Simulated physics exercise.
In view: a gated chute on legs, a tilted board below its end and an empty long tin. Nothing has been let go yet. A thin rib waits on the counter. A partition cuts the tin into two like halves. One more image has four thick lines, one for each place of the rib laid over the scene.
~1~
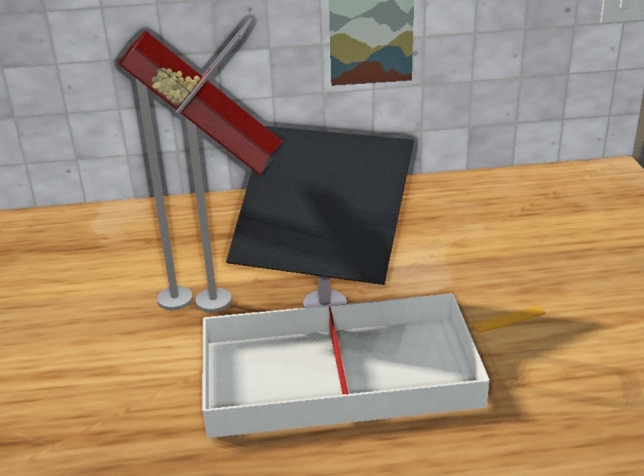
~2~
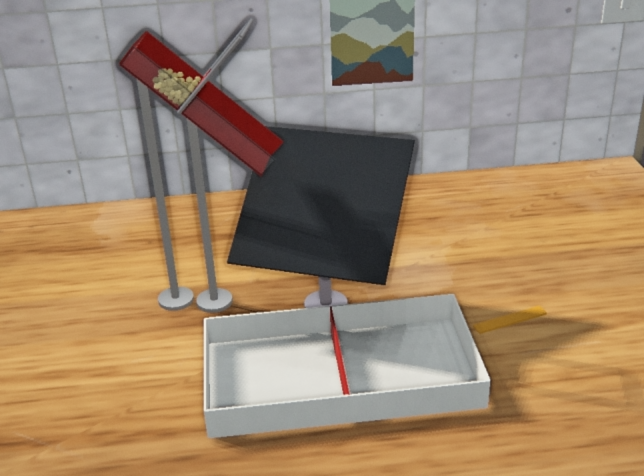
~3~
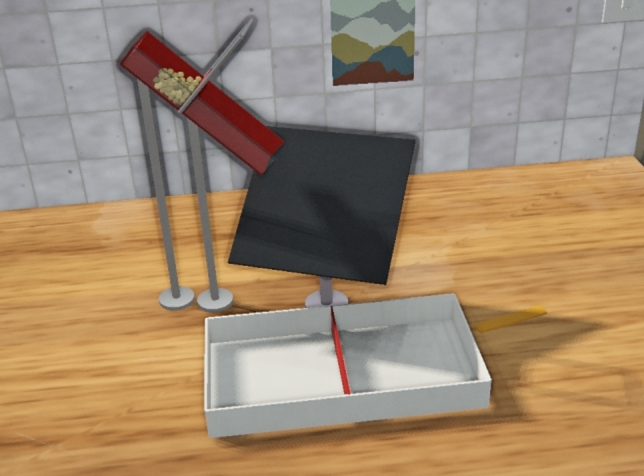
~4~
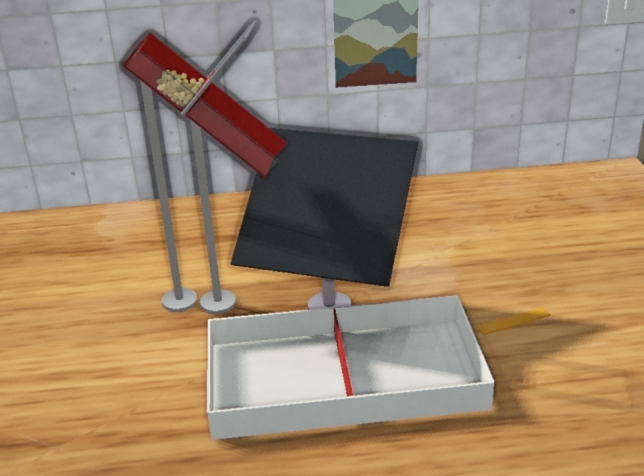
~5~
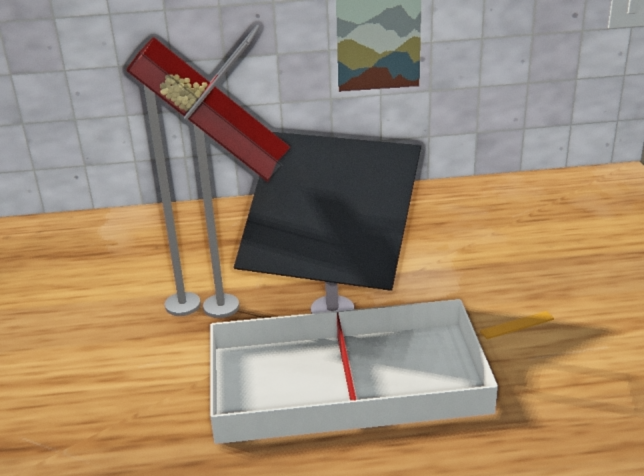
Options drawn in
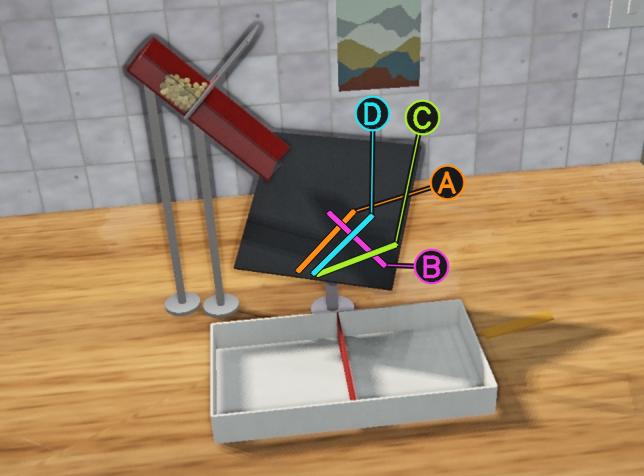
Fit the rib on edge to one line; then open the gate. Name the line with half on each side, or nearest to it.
B is best.
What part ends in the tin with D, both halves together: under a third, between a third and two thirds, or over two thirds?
It is over two thirds.
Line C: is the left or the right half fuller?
More lands on the left.
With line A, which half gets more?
More lands on the left.
On the marked copy, line A from (353, 211) to (298, 270); line B from (329, 213) to (384, 265); line C from (395, 244) to (317, 274); line D from (371, 216) to (313, 273).
With A, of what is caught, almost all in the left half, just a few in the right.
With B, of what is caught, roughly half in the left half, roughly half in the right.
With C, of what is caught, almost all in the left half, just a few in the right.
With D, of what is caught, almost all in the left half, just a few in the right.
